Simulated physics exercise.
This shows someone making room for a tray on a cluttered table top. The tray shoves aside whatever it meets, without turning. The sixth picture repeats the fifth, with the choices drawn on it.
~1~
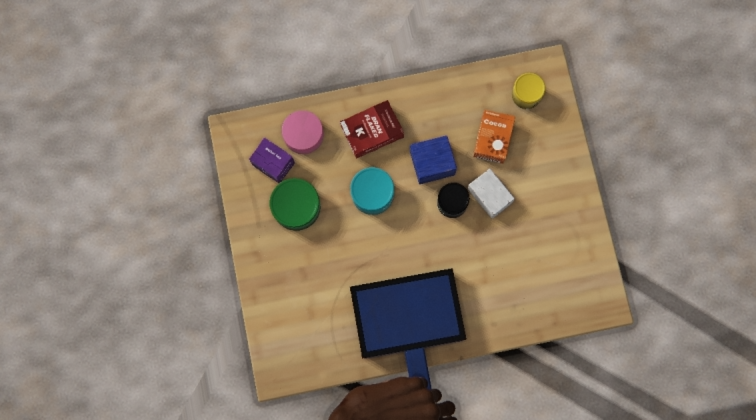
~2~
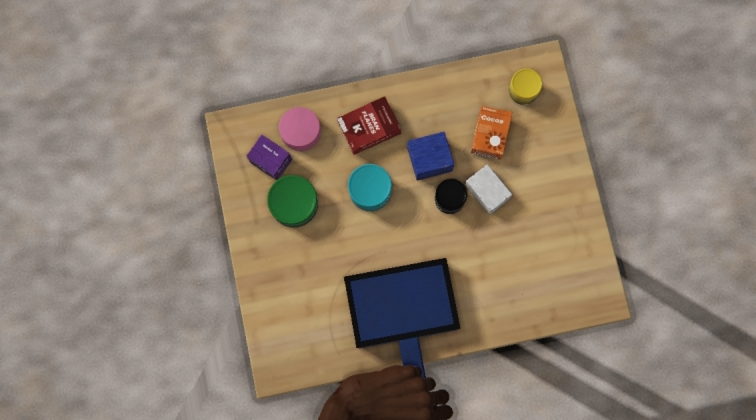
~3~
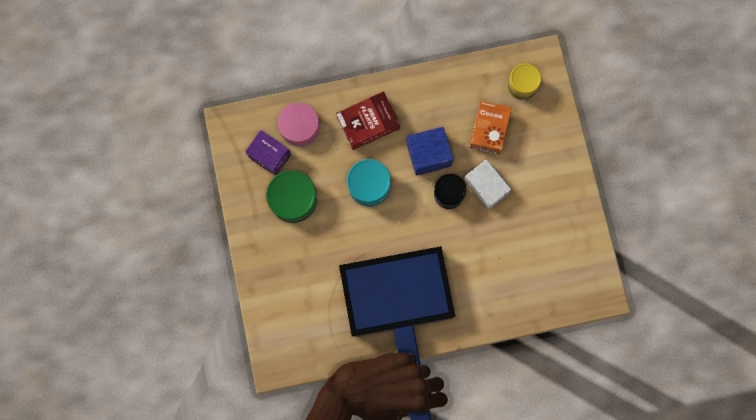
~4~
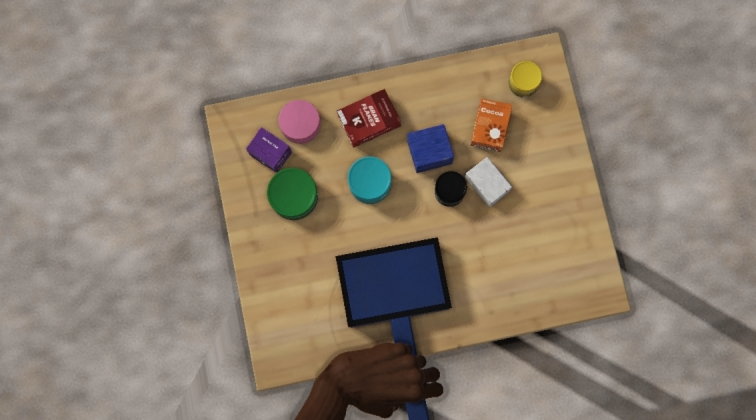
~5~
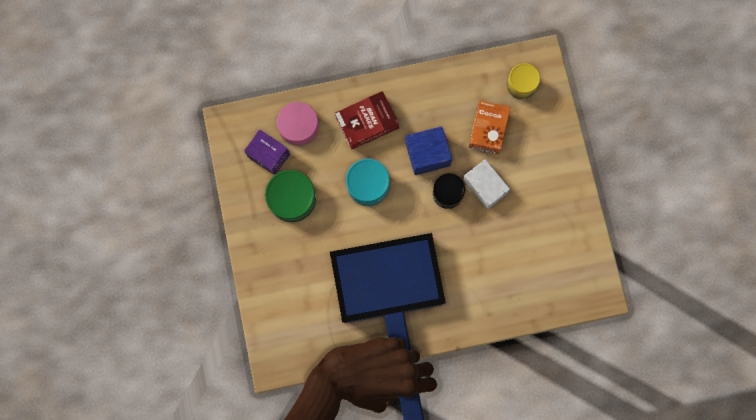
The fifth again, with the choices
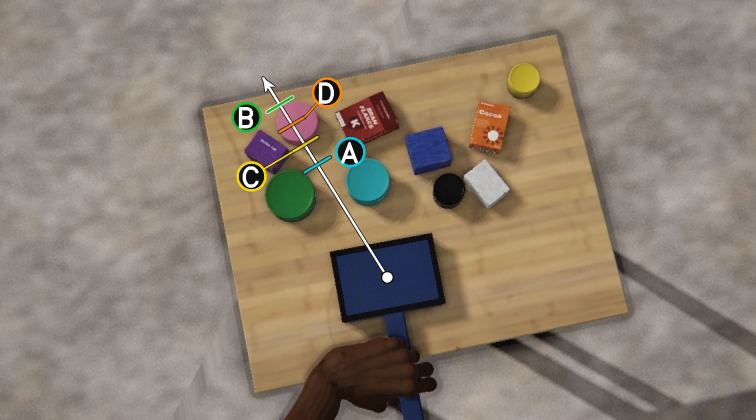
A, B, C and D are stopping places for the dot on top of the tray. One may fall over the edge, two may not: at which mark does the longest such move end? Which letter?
The farthest such stop is C.
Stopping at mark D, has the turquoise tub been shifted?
Yes.
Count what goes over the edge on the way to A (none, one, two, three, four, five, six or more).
By then, none.
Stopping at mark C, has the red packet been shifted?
By then, yes.
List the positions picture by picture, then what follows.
Yellow jar (528, 91); purple box (272, 161); white block (491, 194), in the first picture.
Tray (402, 302); red packet (369, 126), in the second picture.
Tray (397, 291); blue block (429, 151), in the third picture.
Tray (394, 282); pink tin (300, 122), in the fourth picture.
Tray (387, 277); green jar (291, 196); yellow jar (523, 82); purple box (267, 153), in the fifth picture.
On the copy, A at (317, 165); B at (280, 105); C at (305, 145); D at (292, 125); the arrow from (387, 277) to (263, 78); the white dot at (387, 277).
On C. First, tray (357, 230); purple box (264, 147); green jar (283, 188).
Then, tray (327, 182); red packet (366, 94); purple box (250, 125).
Finally, tray (306, 148); turquoise tub (325, 89); pink tin (285, 98); none fallen.
By contrast, A is within the limit but short; B drops three; D drops three.
